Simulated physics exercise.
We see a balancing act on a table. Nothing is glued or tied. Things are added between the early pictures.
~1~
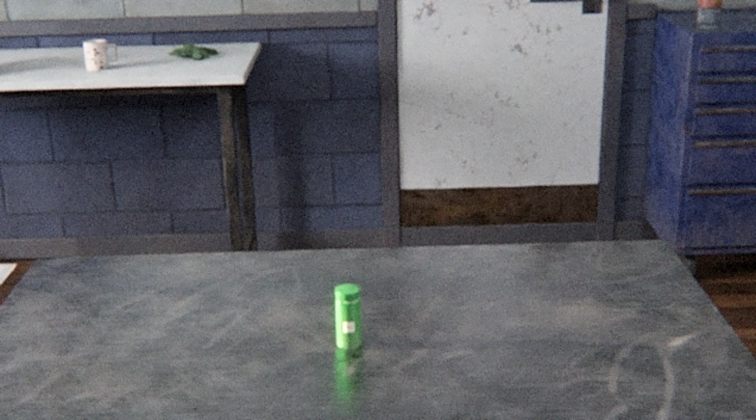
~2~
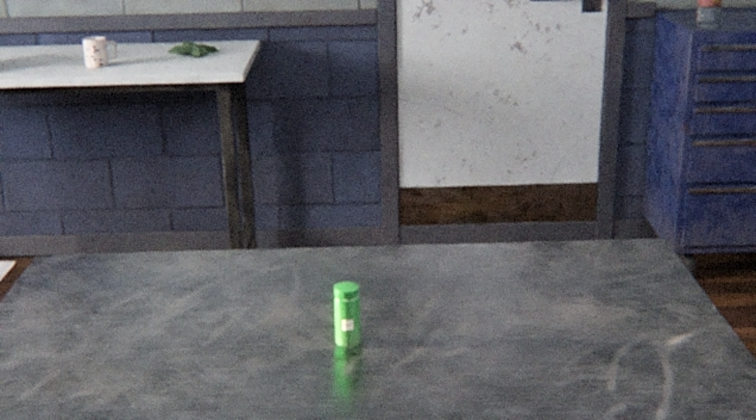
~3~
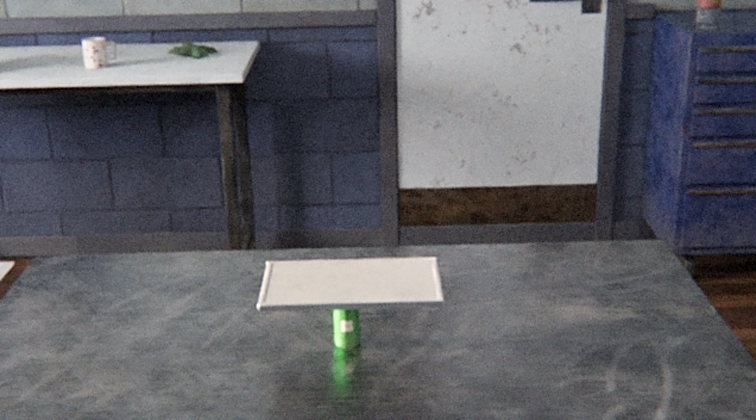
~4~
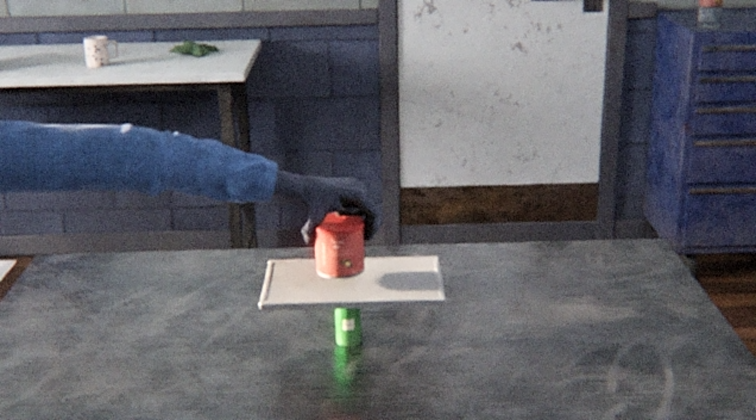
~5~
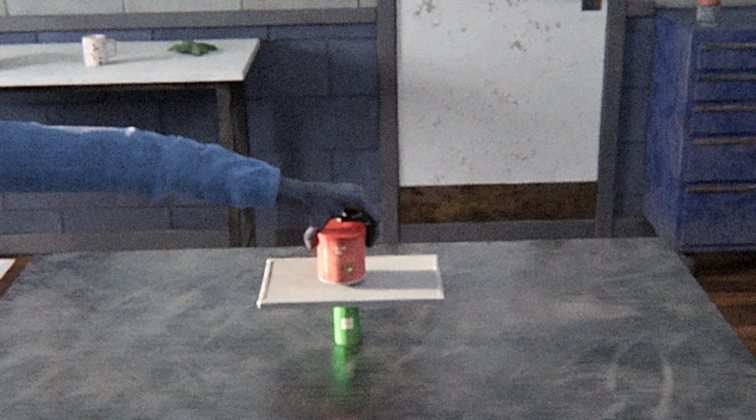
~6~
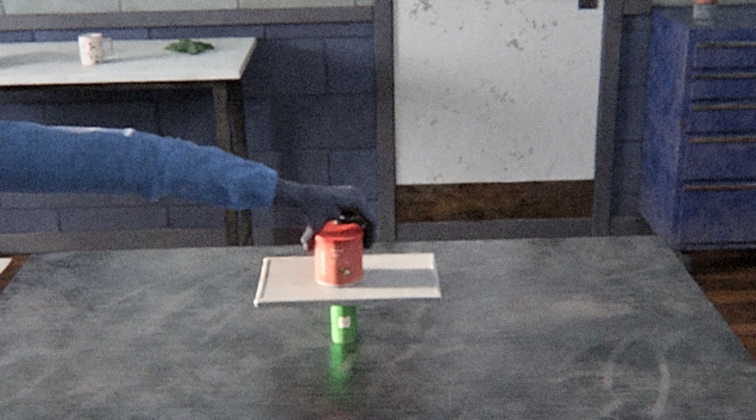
A gloved hand lowers a red tin onto a white board resting on a green shaker.
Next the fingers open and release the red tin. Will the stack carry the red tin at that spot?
As it turns out, it stays up.
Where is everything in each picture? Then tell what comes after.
In the first picture, the last thing is not in view yet; green shaker (349, 316).
In the second picture, the last thing is not in view yet; green shaker (348, 314).
In the third picture, the last thing is not in view yet; green shaker (347, 315).
The fourth picture shows still above its spot; red tin (340, 246); green shaker (348, 314).
The fifth picture shows still above its spot; red tin (342, 251); green shaker (347, 313).
The sixth picture shows set down, still held; red tin (339, 254); green shaker (344, 311).
Then, 0.30 s after the last picture, nothing has stirred.
Then, 0.70 s after the last picture, red tin resting near (339, 255).
At rest, all 3 in place. Seen from the same camera at the end, red tin near (339, 255). The stack keeps its balance.
